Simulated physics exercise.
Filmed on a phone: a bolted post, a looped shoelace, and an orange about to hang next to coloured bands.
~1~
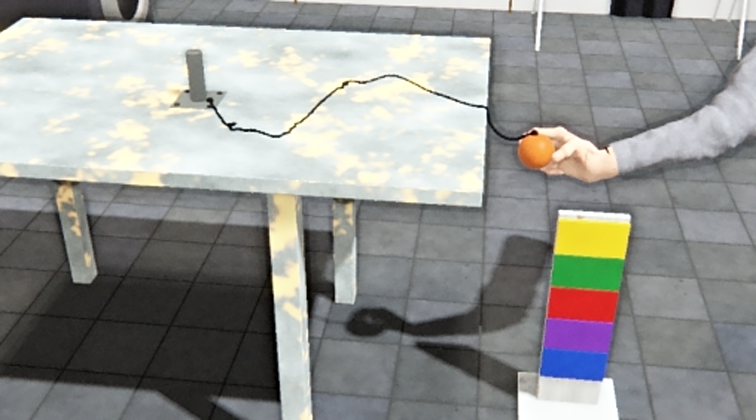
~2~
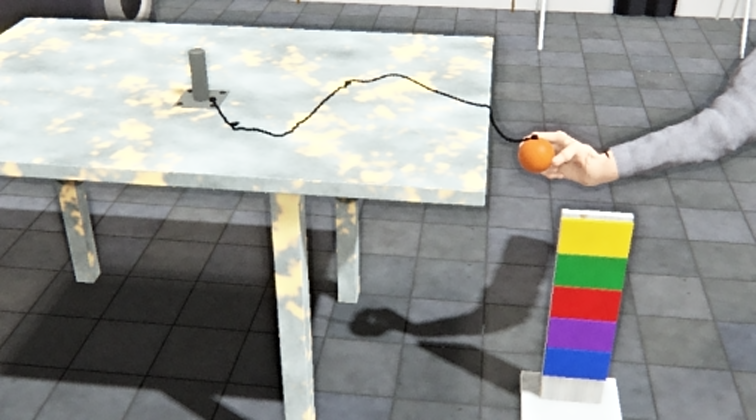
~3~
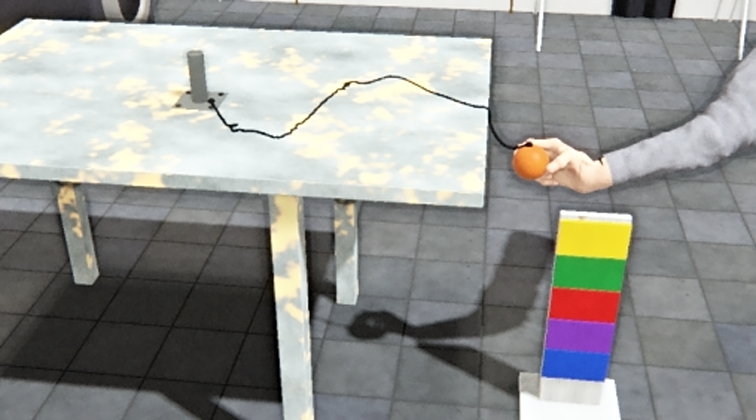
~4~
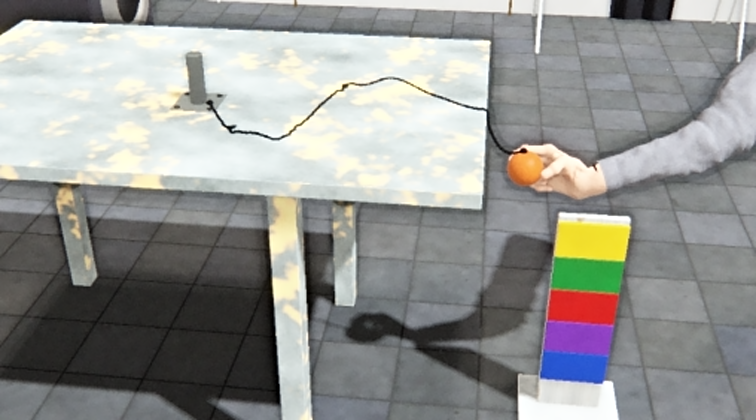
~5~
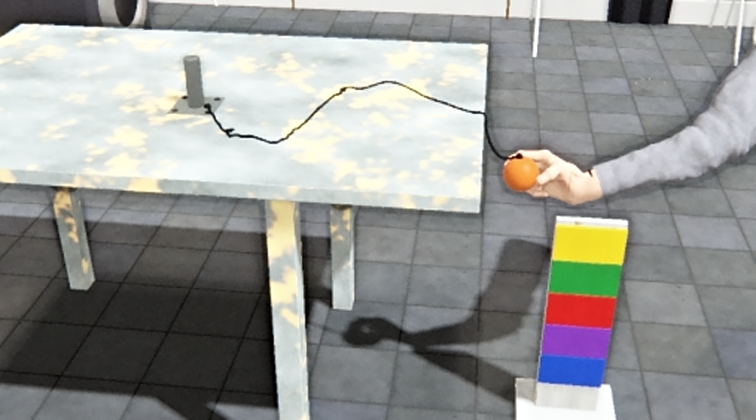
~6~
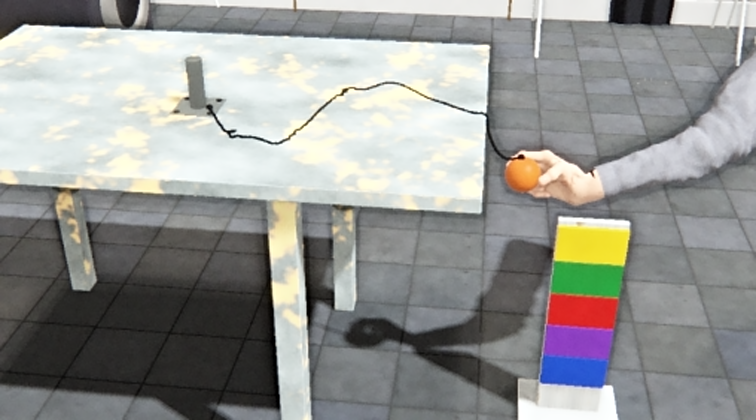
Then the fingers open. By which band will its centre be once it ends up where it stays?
By the blue band.
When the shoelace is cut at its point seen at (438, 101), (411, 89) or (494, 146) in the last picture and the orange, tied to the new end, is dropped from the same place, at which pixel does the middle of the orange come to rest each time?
The three tries give approximately (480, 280), (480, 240) and (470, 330).
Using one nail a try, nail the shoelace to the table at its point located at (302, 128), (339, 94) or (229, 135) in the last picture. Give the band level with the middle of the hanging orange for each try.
Red; yellow; purple.
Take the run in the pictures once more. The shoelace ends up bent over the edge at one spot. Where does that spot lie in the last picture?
That spot is roughly at (337, 96).
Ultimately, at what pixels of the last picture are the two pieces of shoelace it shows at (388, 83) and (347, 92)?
Result - first point (479, 204), second point (485, 147).
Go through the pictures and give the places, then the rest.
The first frame shows orange (536, 151); yellow (592, 240); green (587, 274); red (582, 306); purple (578, 337); blue (573, 366).
The second frame shows orange (536, 155); shoelace through (225, 118) (287, 133) (329, 97) (386, 76) (454, 98).
The third frame shows orange (531, 162).
The fourth frame shows orange (525, 168); shoelace through (222, 121) (284, 136) (326, 100) (383, 79) (451, 101).
The fifth frame shows orange (521, 174).
The sixth frame shows orange (523, 175); shoelace through (221, 126) (283, 141) (326, 104) (383, 84) (451, 106).
Early on, orange near (503, 337); level with purple.
Midway, orange near (450, 365); level with blue.
Near the end, orange near (477, 370); level with blue.
Finally, orange near (467, 374); level with blue. Its middle rests at the blue band.
